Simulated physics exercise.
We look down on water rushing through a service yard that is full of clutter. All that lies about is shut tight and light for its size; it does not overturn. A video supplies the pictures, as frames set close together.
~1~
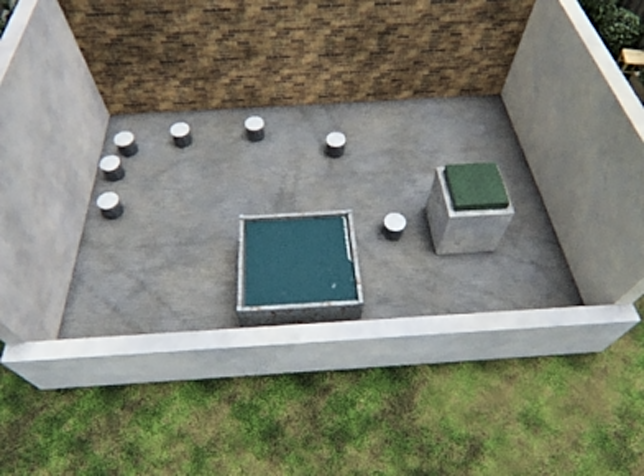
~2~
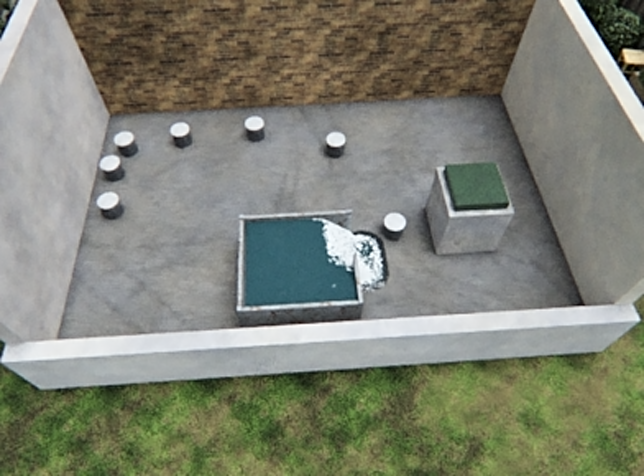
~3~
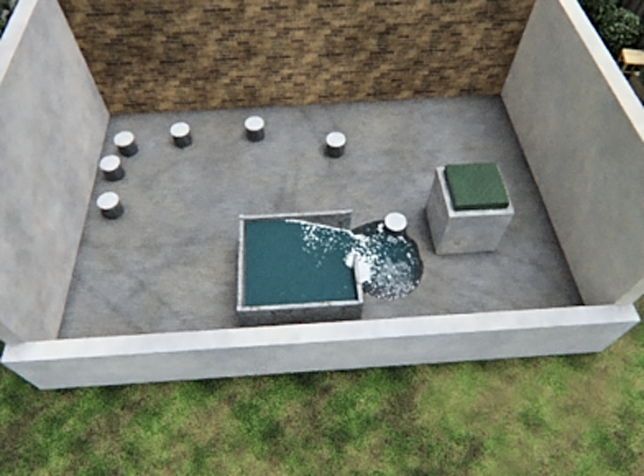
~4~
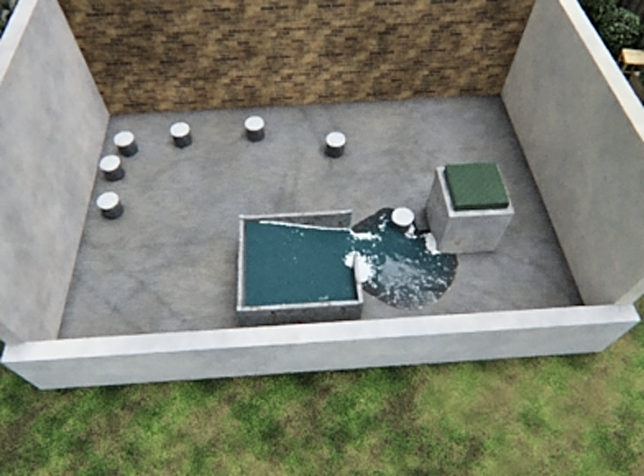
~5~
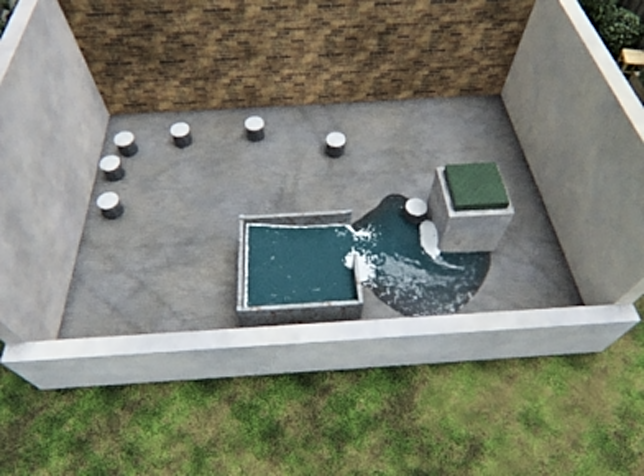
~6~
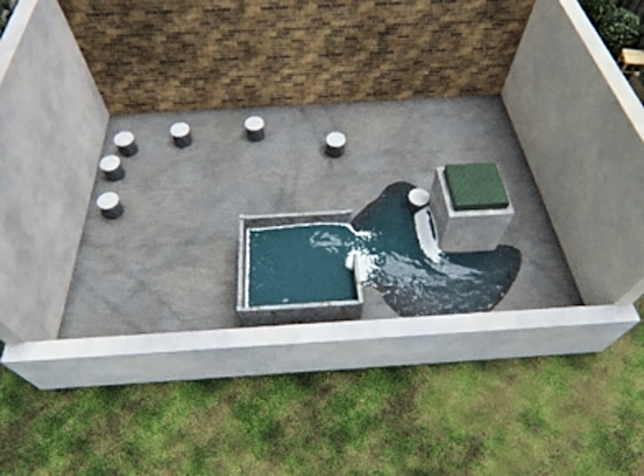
Water bursting from the right side of a low tank, spreading across a walled concrete yard, nudging one pail and surrounding a block.
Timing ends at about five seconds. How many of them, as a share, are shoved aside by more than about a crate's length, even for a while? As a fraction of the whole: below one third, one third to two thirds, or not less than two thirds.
It is a small minority below a third.
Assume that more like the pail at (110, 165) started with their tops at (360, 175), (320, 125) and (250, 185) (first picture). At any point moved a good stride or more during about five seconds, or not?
Here's how it goes: Never gets far, never gets far, and lastly never gets far.
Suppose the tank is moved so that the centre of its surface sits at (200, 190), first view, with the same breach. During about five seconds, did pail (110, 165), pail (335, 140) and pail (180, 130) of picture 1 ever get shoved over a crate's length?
First never went far, then displaced far, then never went far.
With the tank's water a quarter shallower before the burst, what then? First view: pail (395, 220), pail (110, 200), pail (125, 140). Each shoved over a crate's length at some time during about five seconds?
Taking them as listed - the full distance for the first, a shorter distance for the second, a shorter distance for the third.
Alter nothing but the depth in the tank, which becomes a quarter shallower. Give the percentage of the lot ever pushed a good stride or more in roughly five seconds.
Share moved: 10 in a hundred.
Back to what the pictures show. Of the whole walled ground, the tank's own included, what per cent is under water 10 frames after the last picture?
Roughly 40 in a hundred.
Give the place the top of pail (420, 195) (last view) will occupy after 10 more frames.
Look for it near pixel (417, 91).
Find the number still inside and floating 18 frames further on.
The answer would be 0.
A moment on, 1 of 7 are well off their spots; 1 afloat.
Next, 1 of 7 are well off their spots; 1 afloat.
Later, 1 of 7 are well off their spots; 0 afloat.
In the end, 1 of 7 are well off their spots, and 1 have been at some point; 1 afloat.
